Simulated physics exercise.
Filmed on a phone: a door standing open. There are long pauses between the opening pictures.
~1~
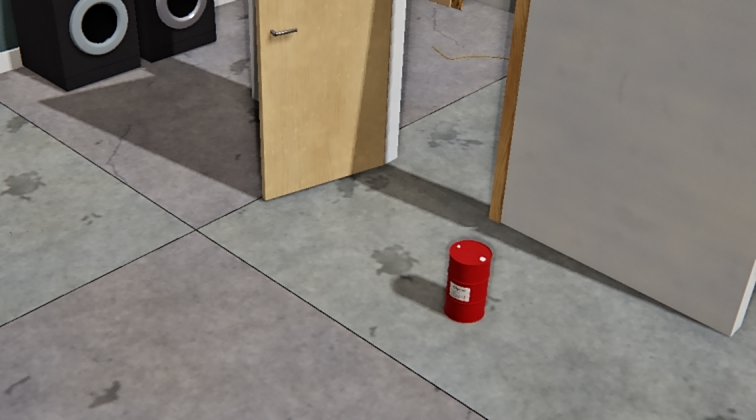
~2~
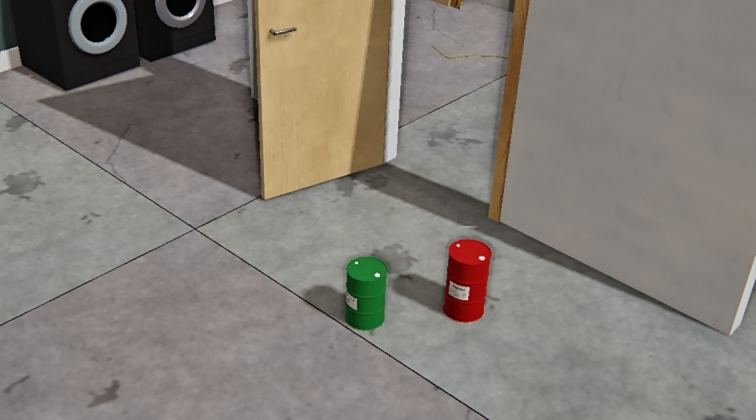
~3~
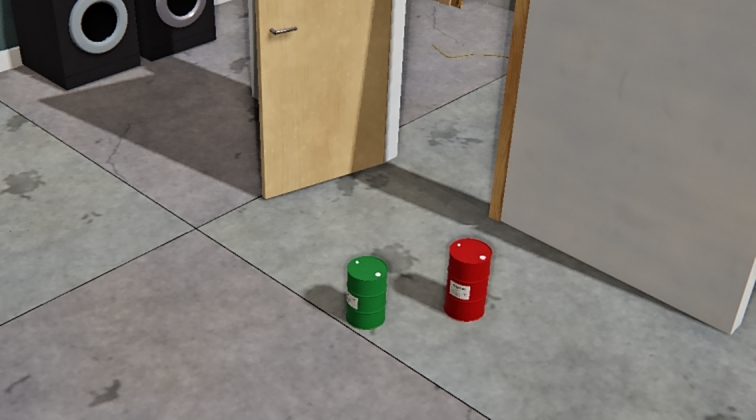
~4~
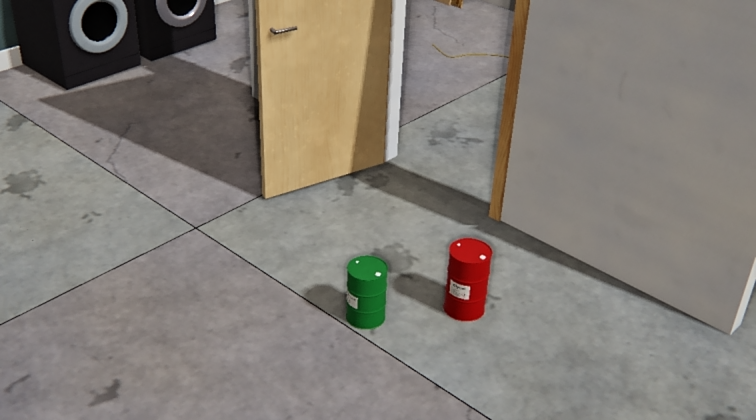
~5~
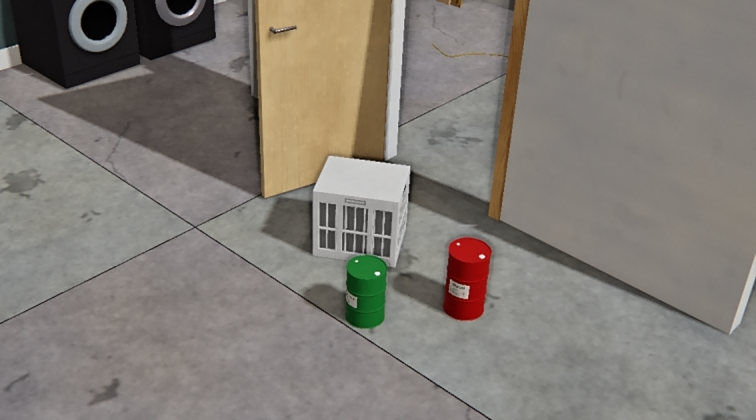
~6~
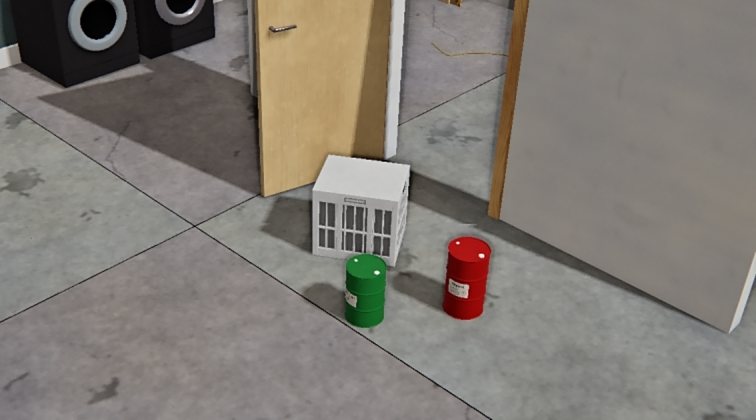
The video shows a wide-open door standing still near a red canister on a concrete floor; a green canister appears to its left, then a white chest appears behind them, with nothing seen moving.
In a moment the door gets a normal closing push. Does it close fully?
The door is blocked.
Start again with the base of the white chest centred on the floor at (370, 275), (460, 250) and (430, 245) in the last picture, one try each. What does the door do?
In the first case it reaches the frame; in the second case it stops short; in the third case it jams.
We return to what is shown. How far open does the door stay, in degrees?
About 75°.
Then, 0.50 s after the last picture, door at 96°.
Then, 0.70 s after the last picture, door at 89°.
Then, 1.00 s after the last picture, door at 77°.
At rest, door at 74°; all 3 in place. Seen from the same camera at the end, white chest near (362, 210).
